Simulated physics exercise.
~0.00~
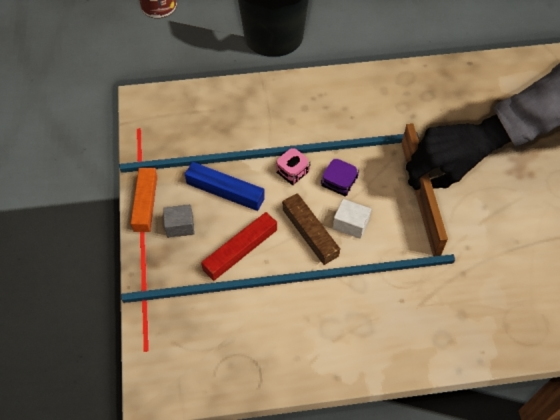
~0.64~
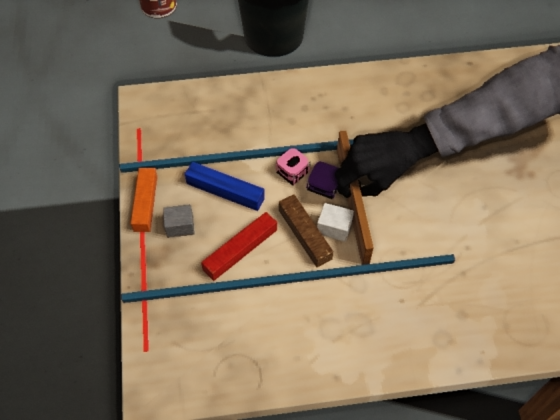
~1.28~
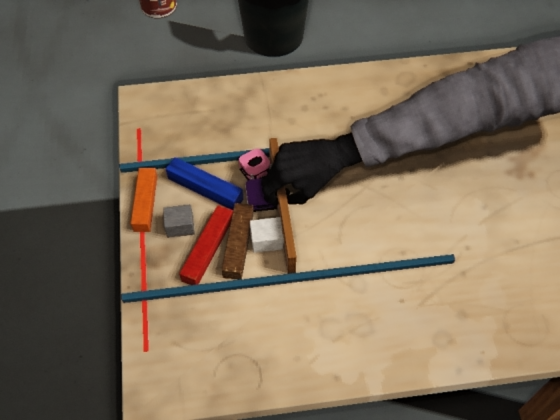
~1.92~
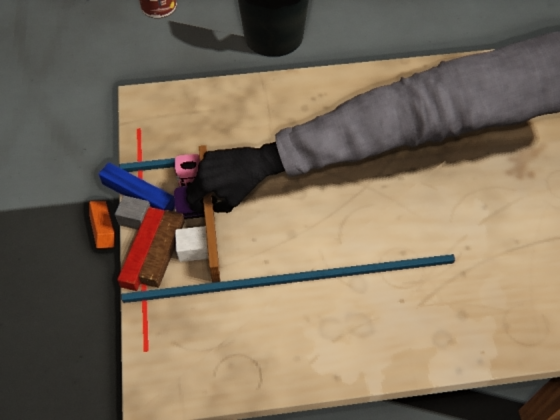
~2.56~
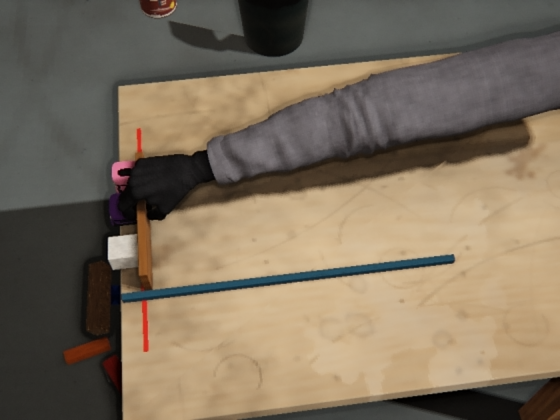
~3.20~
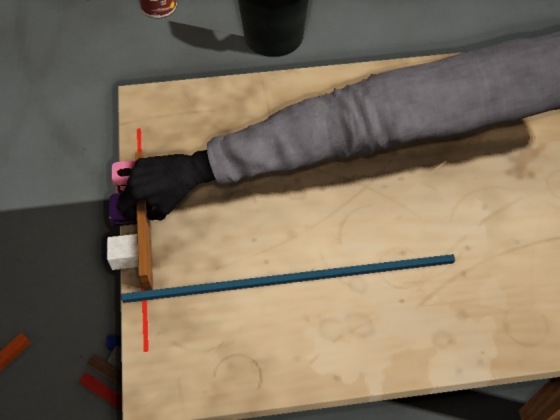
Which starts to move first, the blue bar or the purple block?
The purple block moves first, shifting left as the board reaches it. The blue bar is still in its place then and only starts to move later, as the pieces bunch up.
A black-gloved hand in a grey sleeve pushes an upright wooden board leftward across a pale tabletop, seen from above. Between two blue rails lie pink, purple, white and grey blocks with brown, red, blue and orange bars, the orange one near a red tape line by the left edge. The board gathers the purple and white blocks first, then the rest bunch together. The orange bar tips over the edge, and the grey block and the blue, red and brown bars follow it down. The board stops at the tape, leaving the pink, purple and white blocks at the edge.
